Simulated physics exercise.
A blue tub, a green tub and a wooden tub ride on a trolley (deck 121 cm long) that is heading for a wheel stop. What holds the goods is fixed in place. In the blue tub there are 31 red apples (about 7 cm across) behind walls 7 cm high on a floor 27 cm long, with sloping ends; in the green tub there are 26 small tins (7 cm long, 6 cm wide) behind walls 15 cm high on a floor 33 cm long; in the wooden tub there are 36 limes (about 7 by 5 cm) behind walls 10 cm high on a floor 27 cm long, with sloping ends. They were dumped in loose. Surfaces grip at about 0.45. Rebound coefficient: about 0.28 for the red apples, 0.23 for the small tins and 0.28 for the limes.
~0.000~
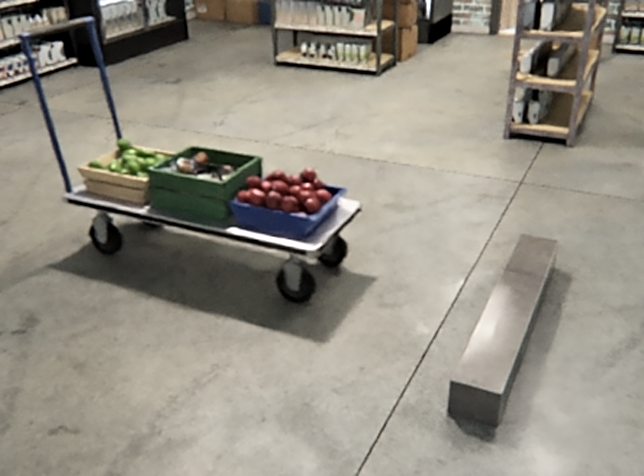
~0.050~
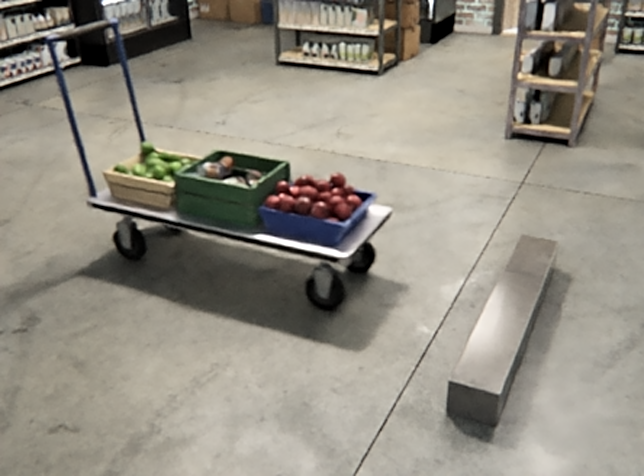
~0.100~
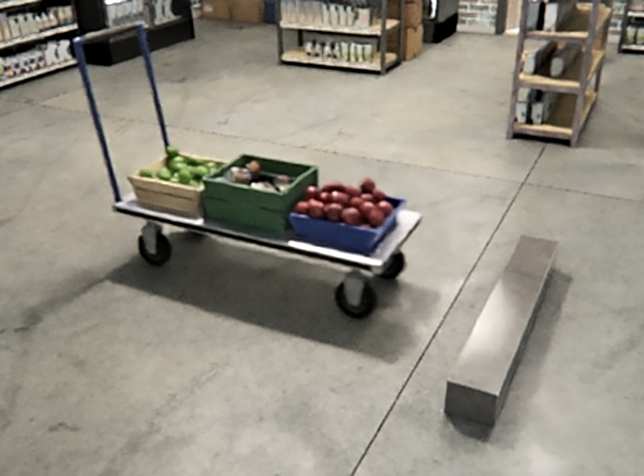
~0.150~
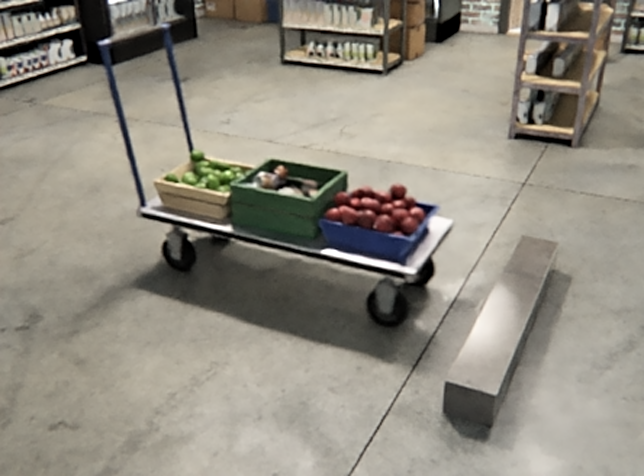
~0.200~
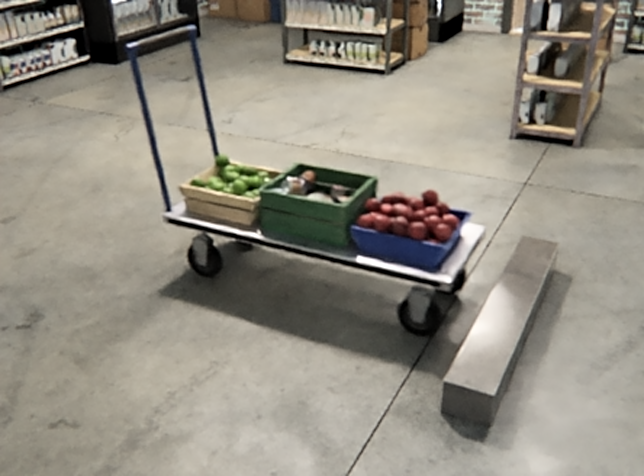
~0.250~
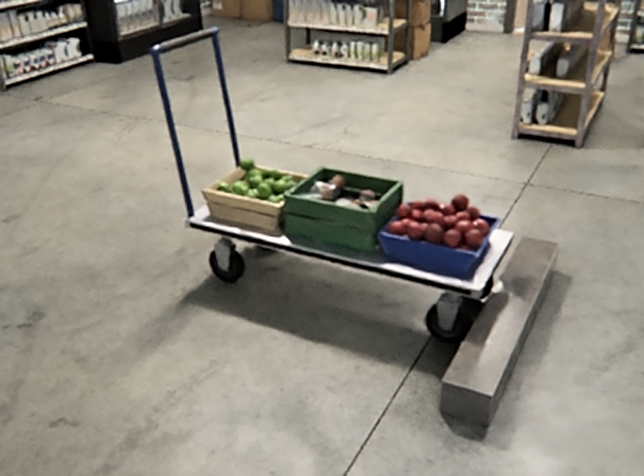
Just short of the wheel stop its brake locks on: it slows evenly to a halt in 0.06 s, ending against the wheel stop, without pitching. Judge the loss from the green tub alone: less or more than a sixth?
It sheds less than a sixth of them.
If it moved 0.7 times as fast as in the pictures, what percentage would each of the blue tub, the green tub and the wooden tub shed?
In that case blue tub 20, green tub 0, wooden tub 0 per cent.
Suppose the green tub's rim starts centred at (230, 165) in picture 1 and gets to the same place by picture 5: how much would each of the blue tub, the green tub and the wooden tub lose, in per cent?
In that case blue tub 30, green tub 0, wooden tub 0 per cent.
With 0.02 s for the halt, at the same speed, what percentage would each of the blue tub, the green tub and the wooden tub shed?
In that case blue tub 40, green tub 0, wooden tub 10 per cent.
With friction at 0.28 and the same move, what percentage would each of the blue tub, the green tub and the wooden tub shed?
In that case blue tub 30, green tub 0, wooden tub 0 per cent.
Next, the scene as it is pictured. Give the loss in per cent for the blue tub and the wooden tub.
About: Blue tub 40, wooden tub 5 per cent.
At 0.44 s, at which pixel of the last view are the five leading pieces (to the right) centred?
Around (544, 241).
After 0.32 s, blue tub 29 in, 2 out, green tub 26 in, 0 out and wooden tub 36 in, 0 out.
After 0.44 s, blue tub 20 in, 11 out, green tub 26 in, 0 out and wooden tub 35 in, 1 out.
After 0.67 s, blue tub 18 in, 13 out, green tub 25 in, 1 out and wooden tub 34 in, 2 out.
When it is over (at 1.17 s), blue tub 18 in, 13 out, green tub 25 in, 1 out and wooden tub 34 in, 2 out. Asked share, 1 of 26, 4 per cent.
